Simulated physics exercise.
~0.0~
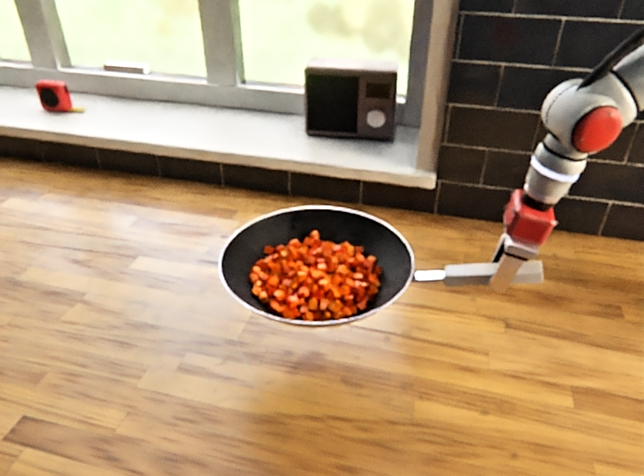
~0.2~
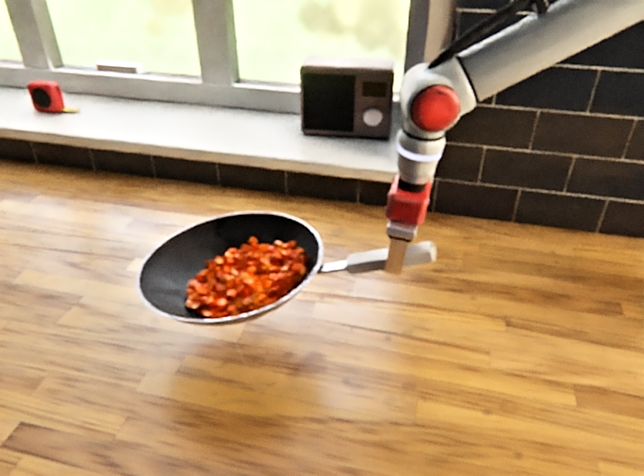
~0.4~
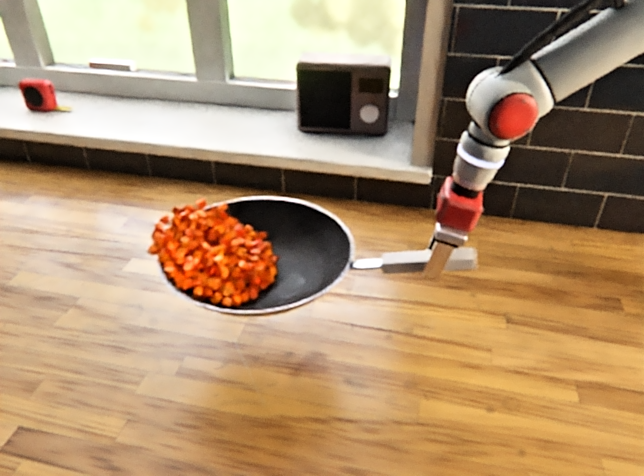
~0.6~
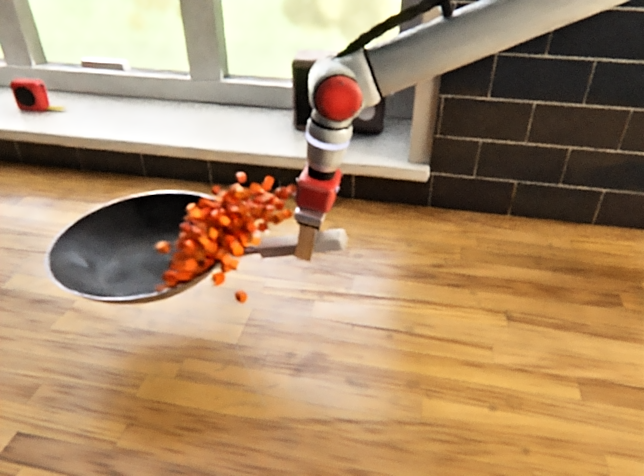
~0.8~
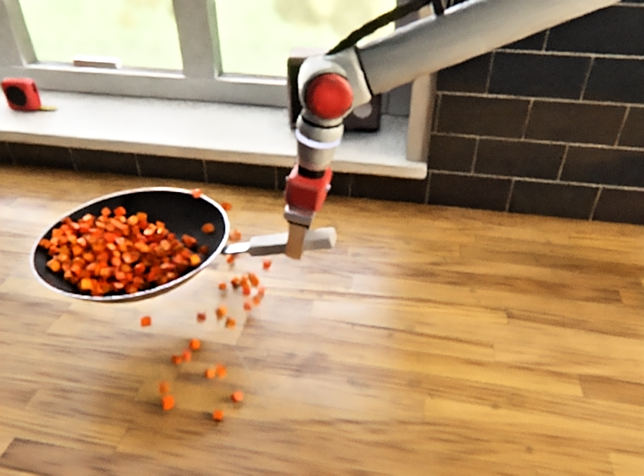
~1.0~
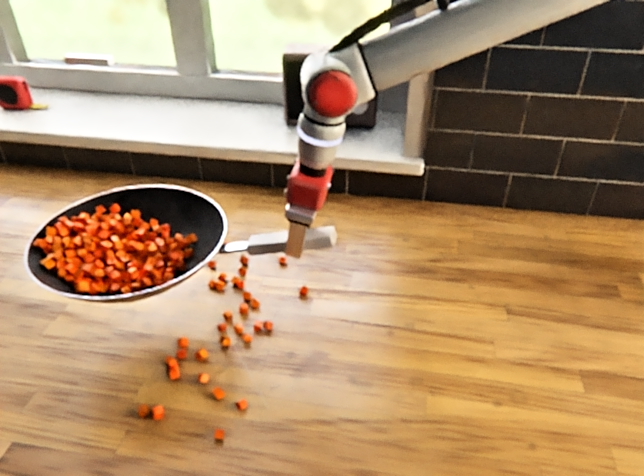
The video shows a robot arm moving a dark pan of orange-red diced vegetables left, slightly right, then left again above a wooden counter, tossing the pieces about. Most settle back in the pan, while some spill over the handle side and end scattered on the counter.
